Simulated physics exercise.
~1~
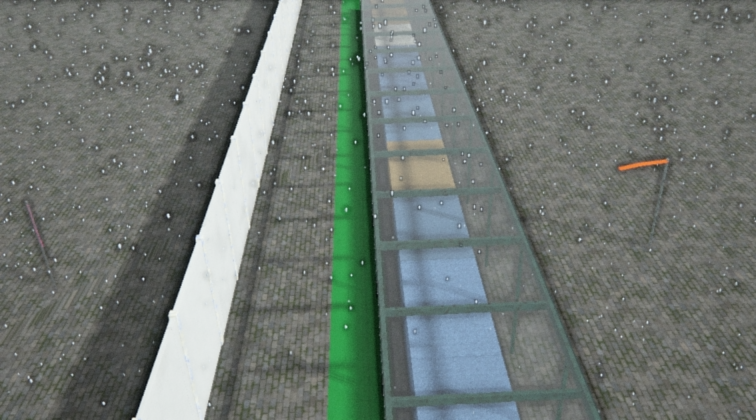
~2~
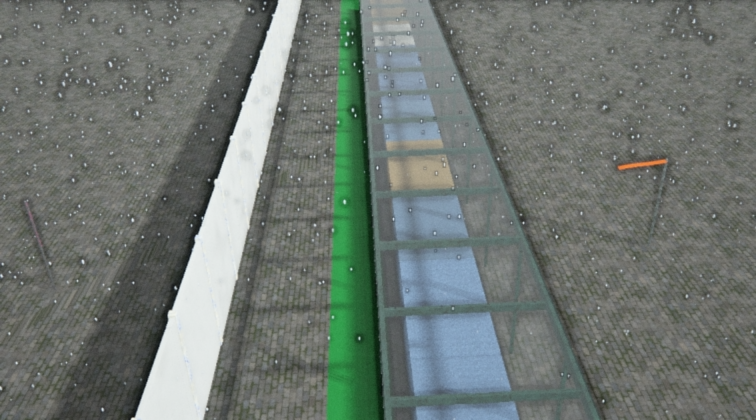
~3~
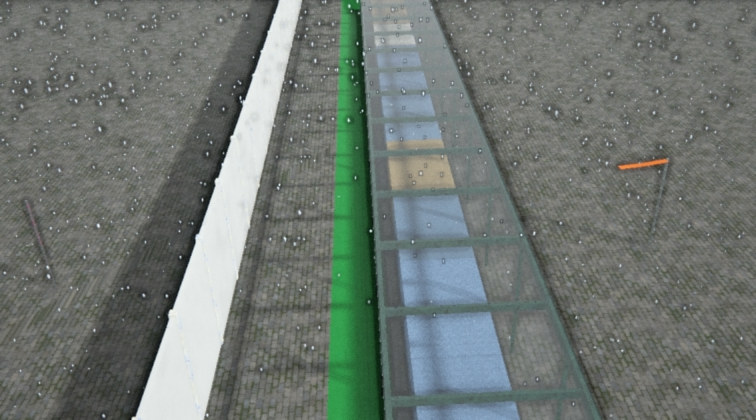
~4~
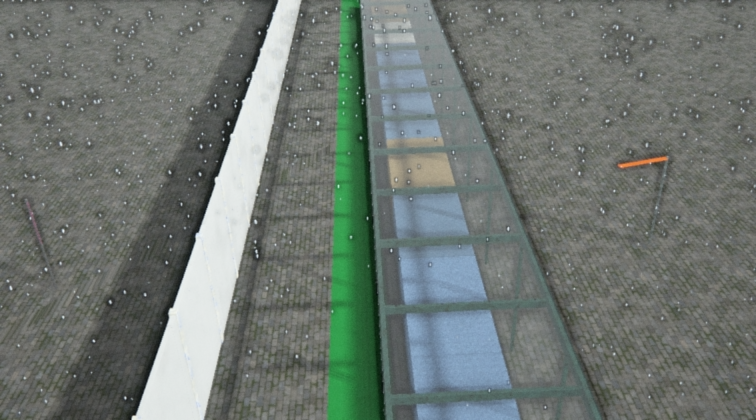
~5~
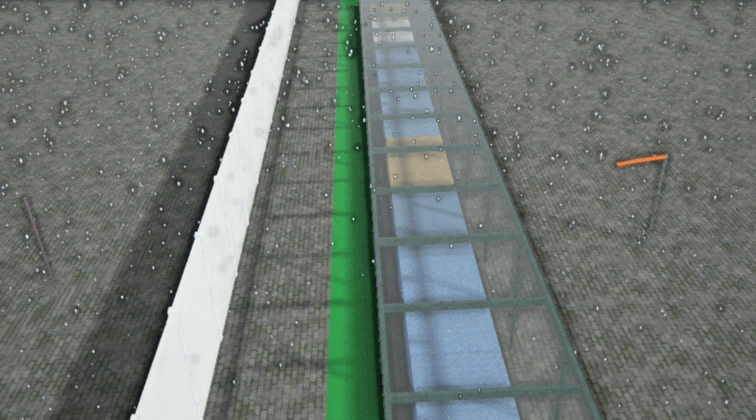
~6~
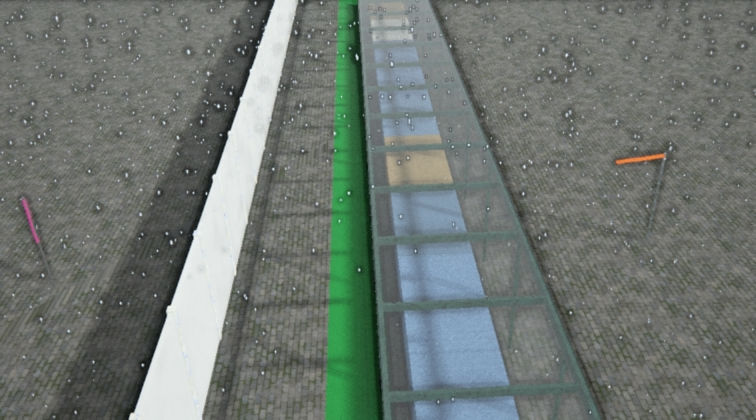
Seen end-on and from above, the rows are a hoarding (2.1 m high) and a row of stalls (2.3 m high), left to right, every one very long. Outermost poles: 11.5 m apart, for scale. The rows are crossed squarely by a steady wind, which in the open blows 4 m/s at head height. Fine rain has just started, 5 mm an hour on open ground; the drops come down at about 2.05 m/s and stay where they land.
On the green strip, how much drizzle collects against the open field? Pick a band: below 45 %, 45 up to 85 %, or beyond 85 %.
I would say under 45 %.
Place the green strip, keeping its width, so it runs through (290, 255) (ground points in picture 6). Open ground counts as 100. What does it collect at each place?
Roughly 10 per cent.
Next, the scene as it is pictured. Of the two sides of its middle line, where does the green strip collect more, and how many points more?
Rightward half gets more, roughly 25 points.
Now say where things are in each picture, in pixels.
In the first frame, the rows stand in the wind.
In the second frame, the right ribbon ends at (619, 168), leaning 85 degrees to the left and the green one passes (357, 256).
In the third frame, above the rows the drops slant 70 degrees from upright, towards the left and the top of the hoarding crosses (236, 132).
In the fourth frame, the right ribbon ends at (619, 166), leaning 85 degrees to the left and the green one passes (357, 192).
In the fifth frame, above the rows the drops slant 70 degrees from upright, towards the left.
In the sixth frame, the right ribbon ends at (616, 162), leaning 85 degrees to the left and the top of the hoarding crosses (233, 128).
In 10 minutes the green strip collects 0.3 mm against 0.8 mm in the open.
In 30 minutes the green strip collects 0.9 mm against 2.5 mm in the open.
In 60 minutes the green strip collects 1.7 mm against 5.0 mm in the open, so the green strip has 35 % of the open amount; the left half of it has 22 %, the right half 48 %.
